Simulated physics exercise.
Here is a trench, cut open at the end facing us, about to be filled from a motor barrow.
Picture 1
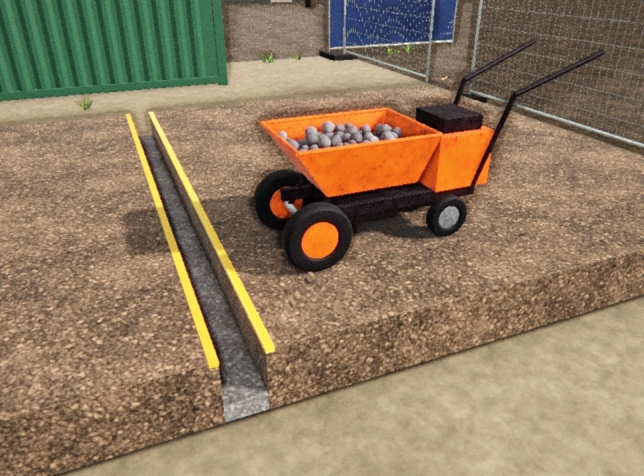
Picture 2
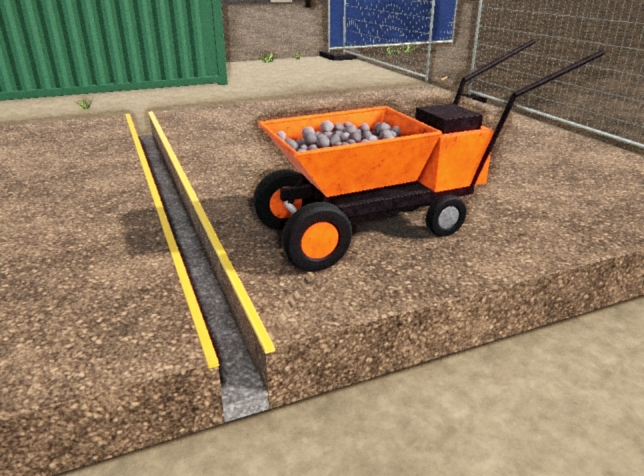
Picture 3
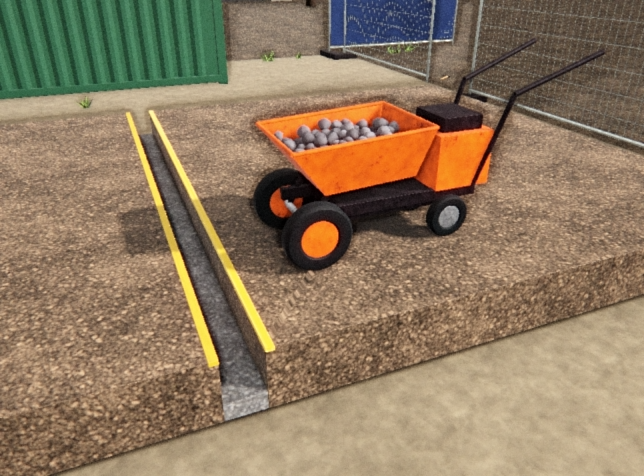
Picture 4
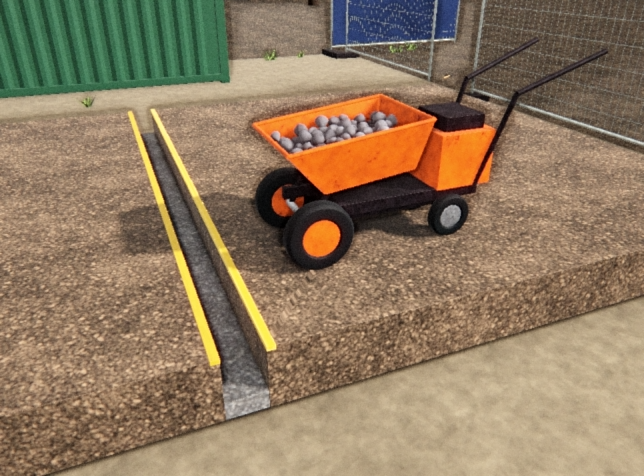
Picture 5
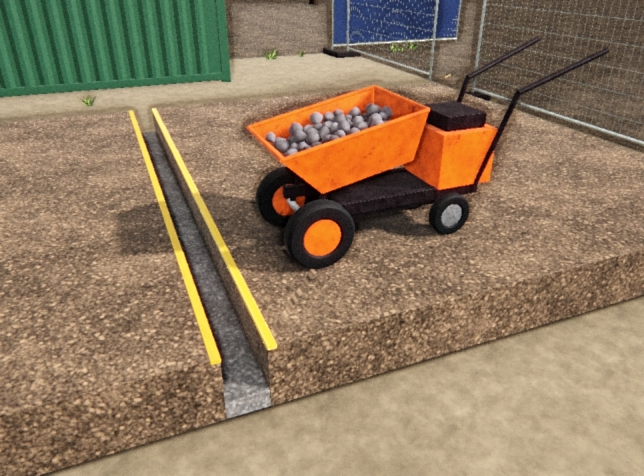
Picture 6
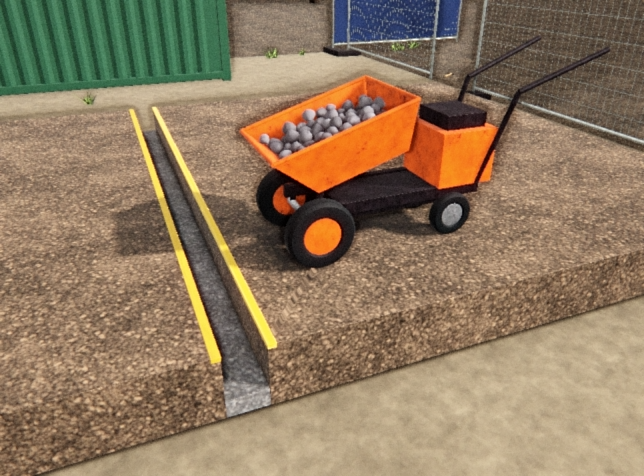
On a raised block of brown earth in a fenced yard, seen from slightly above, a narrow trench with yellow-edged sides runs away from the open near end. To its right stands an orange motor barrow with black handles, its skip holding round grey cobbles, while a green ribbed wall rises behind at left. The skip starts level and tilts steadily toward the trench, its rear rising, while the wheels stay put and the view barely shifts.
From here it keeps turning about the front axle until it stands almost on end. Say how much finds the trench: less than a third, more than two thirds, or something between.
The trench ends with from one third to two thirds of it.
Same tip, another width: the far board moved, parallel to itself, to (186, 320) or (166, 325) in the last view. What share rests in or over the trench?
The first gives 80 %, the second 100 %.
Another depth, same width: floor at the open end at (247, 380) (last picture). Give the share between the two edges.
Roughly 50 in a hundred.
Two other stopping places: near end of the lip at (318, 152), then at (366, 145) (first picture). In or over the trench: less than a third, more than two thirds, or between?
One: More than two thirds. Two: One to two thirds.
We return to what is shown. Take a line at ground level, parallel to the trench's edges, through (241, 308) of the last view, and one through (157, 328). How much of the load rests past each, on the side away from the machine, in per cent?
Roughly 90 per cent, and 20 per cent.
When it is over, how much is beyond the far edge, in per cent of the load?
Roughly 45 in a hundred.
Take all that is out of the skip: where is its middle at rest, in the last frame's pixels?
At about (196, 275).
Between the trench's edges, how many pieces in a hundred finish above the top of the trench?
It comes to 0 per cent or so.
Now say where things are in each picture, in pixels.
In the first picture, lip of the skip at (298, 154), level; top of the load at (348, 138), round cobbles; first edge of the trench at (250, 309); far edge at (199, 321), the trench under half as wide as the skip, and about as deep as wide.
In the second picture, lip of the skip at (296, 155), level; top of the load at (347, 137).
In the third picture, lip of the skip at (293, 155), tipped barely; top of the load at (344, 134).
In the fourth picture, lip of the skip at (289, 157), tipped a little; top of the load at (362, 131).
In the fifth picture, lip of the skip at (282, 161), tipped a little; top of the load at (357, 125).
In the sixth picture, lip of the skip at (274, 165), tipped clearly; top of the load at (350, 119); first edge of the trench at (253, 305); far edge at (201, 317).
Soon after the last picture, skip tipped steeply; all in the skip.
A little later, skip tipped right over; most in the skip; a small part in or heaped over the trench; a stray few beyond it; a small part falling.
Later still, skip tipped right over; about a quarter in the skip; about a third in or heaped over the trench; about half beyond it.
By the end, skip tipped right over; about half in or heaped over the trench; about half beyond it.
